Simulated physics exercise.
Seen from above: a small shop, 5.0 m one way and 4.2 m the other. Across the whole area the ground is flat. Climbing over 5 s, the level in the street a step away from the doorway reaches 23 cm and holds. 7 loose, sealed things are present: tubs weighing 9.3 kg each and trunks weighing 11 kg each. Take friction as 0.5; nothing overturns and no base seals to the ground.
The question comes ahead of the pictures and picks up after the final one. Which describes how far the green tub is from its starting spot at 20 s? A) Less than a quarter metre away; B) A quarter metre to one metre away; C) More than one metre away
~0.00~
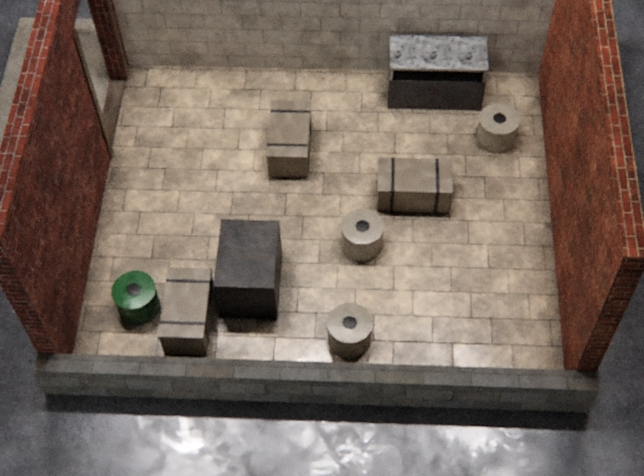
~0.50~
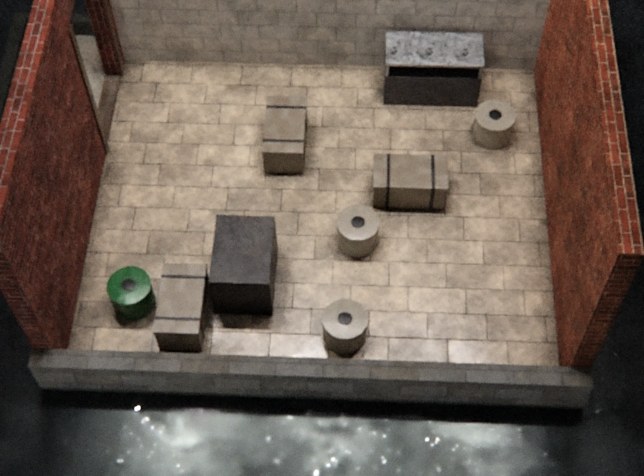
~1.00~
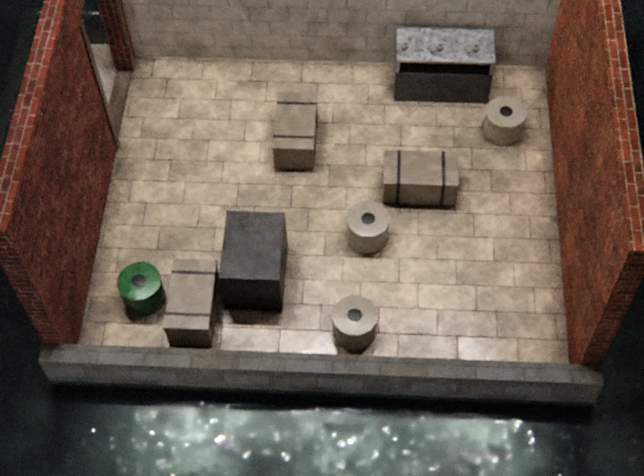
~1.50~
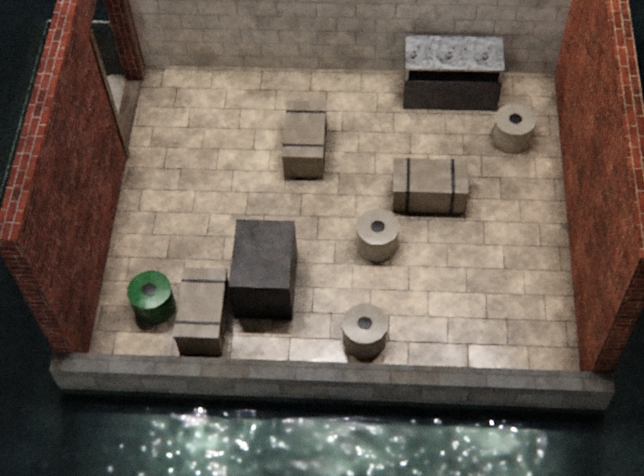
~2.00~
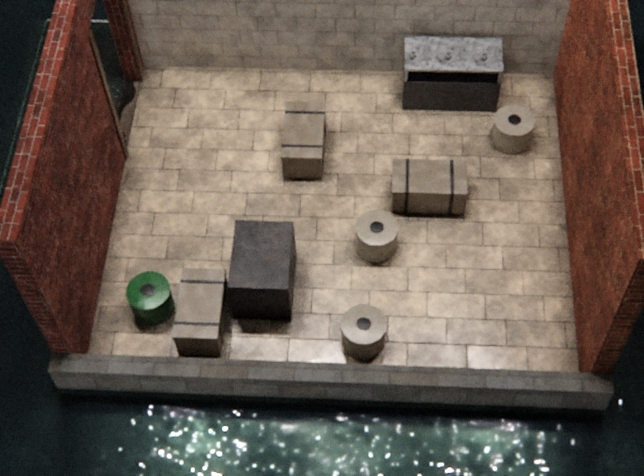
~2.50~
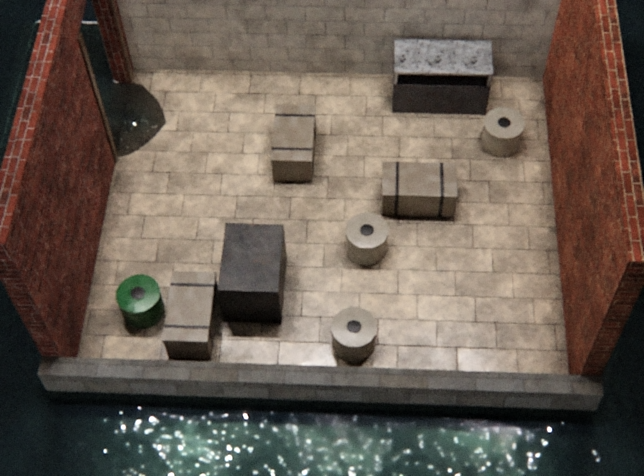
More than one metre away.
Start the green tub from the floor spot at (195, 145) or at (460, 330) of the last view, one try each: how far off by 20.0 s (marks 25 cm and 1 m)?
The first time it wanders far off, the second time it wanders far off.
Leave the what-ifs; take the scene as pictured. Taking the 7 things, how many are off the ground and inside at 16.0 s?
Count at that moment: 7.
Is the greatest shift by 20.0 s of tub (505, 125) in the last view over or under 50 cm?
Not that far.
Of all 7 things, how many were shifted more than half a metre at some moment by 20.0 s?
That adds up to 6.
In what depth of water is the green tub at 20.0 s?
About 16 cm.
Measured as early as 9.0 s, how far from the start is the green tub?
I'd put it at around 0 cm.
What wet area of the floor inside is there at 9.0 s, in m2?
Somewhere about 17 m2, give or take.
After 4.0 s the green tub is near (138, 293), 0.0 m from its start, aground; 0 afloat.
After 9.0 s the green tub is near (138, 293), 0.0 m from its start, aground; 3 afloat.
After 16.0 s the green tub is near (188, 156), 1.8 m from its start, afloat; 7 afloat.
After 20.0 s the green tub is near (488, 217), 3.7 m from its start, afloat; 7 afloat.
